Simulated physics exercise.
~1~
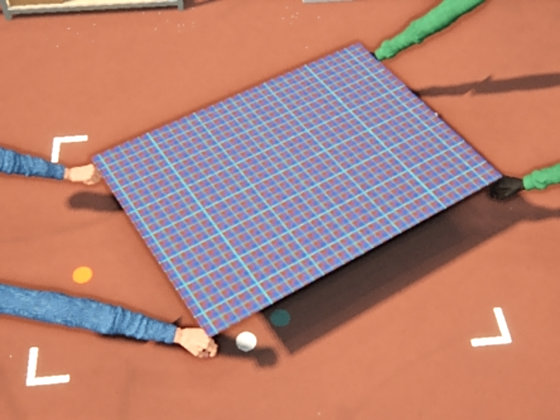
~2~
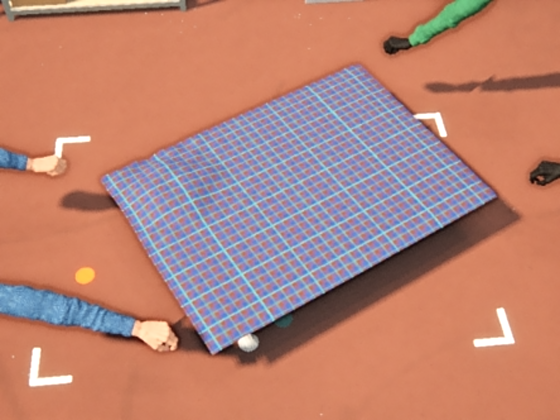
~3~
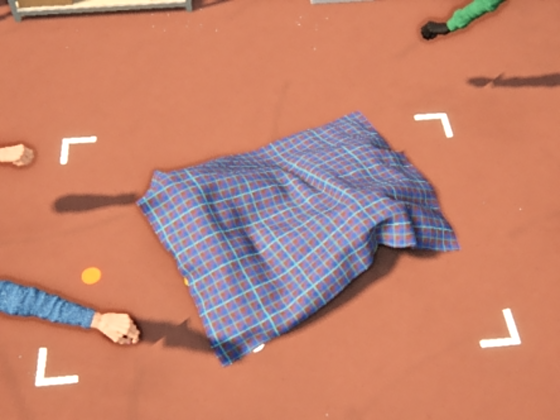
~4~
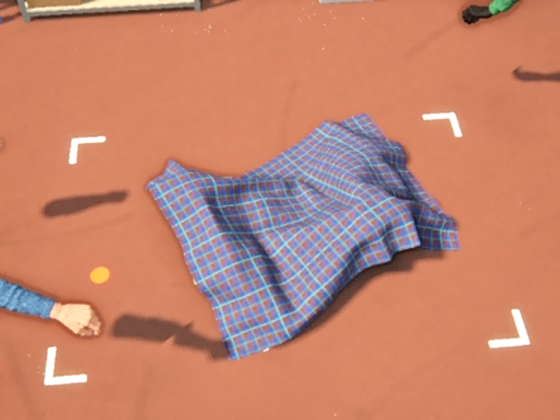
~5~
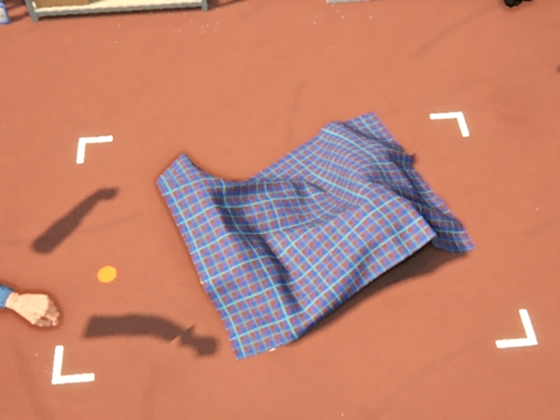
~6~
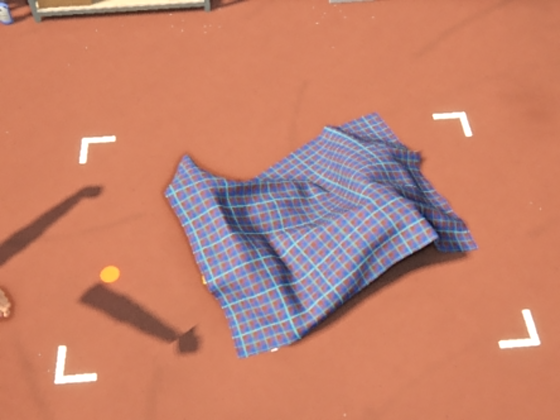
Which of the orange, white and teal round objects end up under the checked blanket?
The white and teal ones end up under the blanket, while the orange one stays uncovered on the floor to its left.
